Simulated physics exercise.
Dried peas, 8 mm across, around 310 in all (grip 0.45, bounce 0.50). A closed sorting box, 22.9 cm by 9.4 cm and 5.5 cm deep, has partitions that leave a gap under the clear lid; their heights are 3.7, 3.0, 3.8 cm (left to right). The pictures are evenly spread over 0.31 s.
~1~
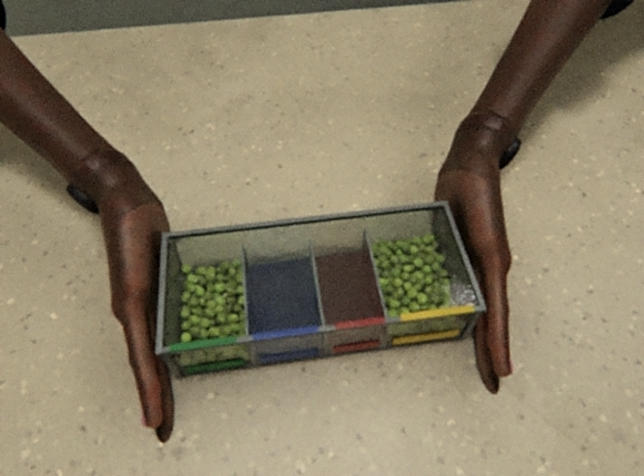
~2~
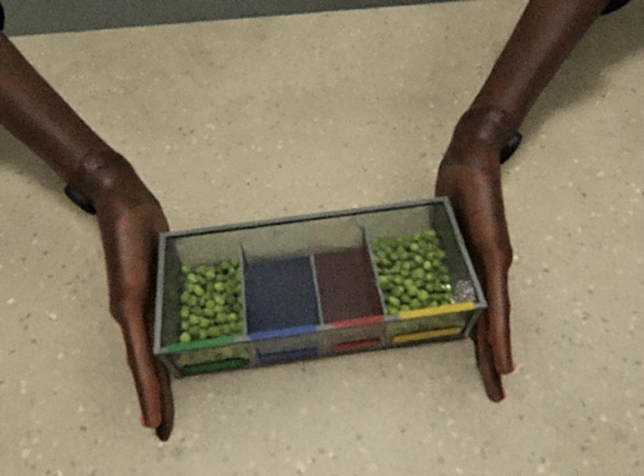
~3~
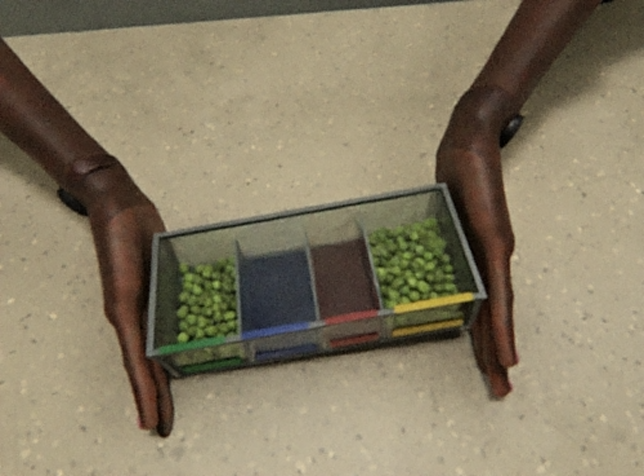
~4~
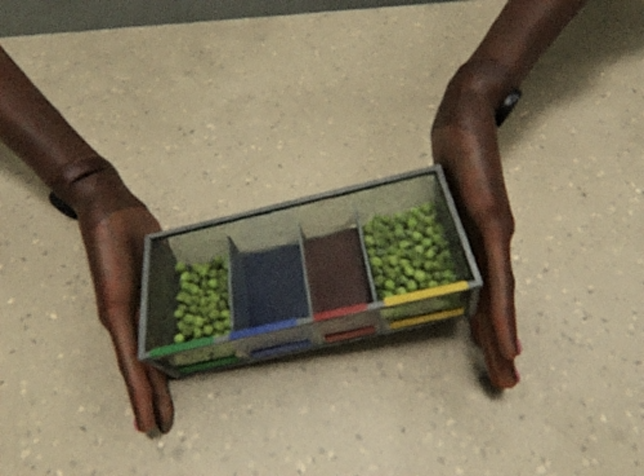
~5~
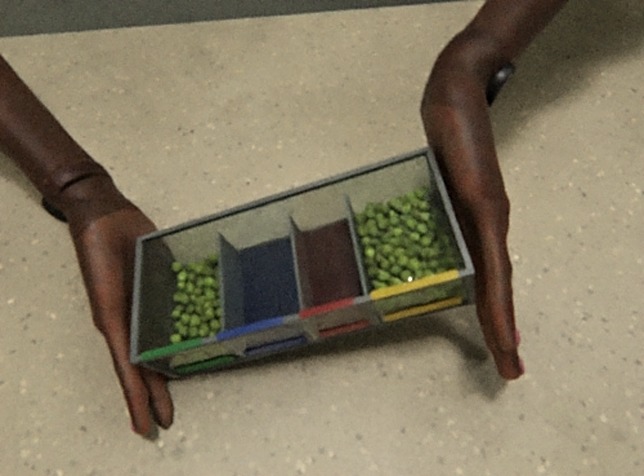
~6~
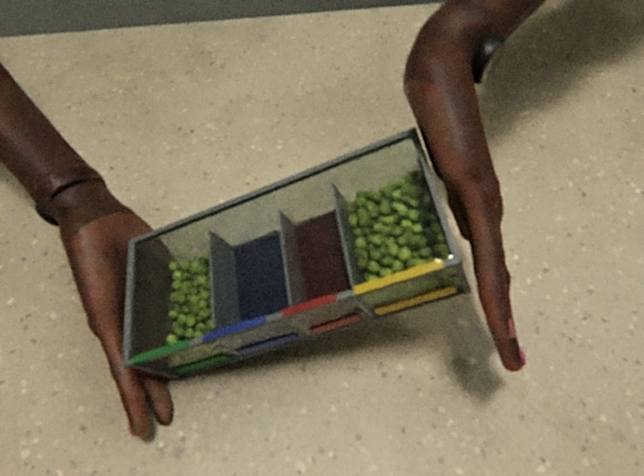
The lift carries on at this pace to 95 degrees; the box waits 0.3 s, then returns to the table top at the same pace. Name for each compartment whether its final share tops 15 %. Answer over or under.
Red compartment: Under; blue compartment: Under; green compartment: Over; yellow compartment: Over.
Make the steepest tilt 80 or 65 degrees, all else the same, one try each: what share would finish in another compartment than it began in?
About 20 and 5 per cent.
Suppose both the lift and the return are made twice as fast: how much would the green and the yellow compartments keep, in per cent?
In that case green 45; yellow 55.
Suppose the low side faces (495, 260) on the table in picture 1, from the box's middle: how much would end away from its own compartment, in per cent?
Some 25 per cent.
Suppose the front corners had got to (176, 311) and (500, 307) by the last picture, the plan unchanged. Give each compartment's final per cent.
Red 5, blue 0, green 10, yellow 85.
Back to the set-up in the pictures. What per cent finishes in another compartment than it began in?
Roughly 15 per cent.
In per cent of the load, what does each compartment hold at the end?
Red 5, blue 0, green 50, yellow 50.
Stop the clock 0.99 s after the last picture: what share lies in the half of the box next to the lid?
Roughly 50 per cent.
Then, 0.99 s after the last picture, tilt 95 degrees; green 45 %, yellow 50 %.
Then, 1.66 s after the last picture, tilt 47 degrees; green 50 %, yellow 50 %.
Then, 2.36 s after the last picture, tilt 0 degrees; red 5 %, green 50 %, yellow 50 %.
In the end, red 5 %, blue 0 %, green 50 %, yellow 50 %.
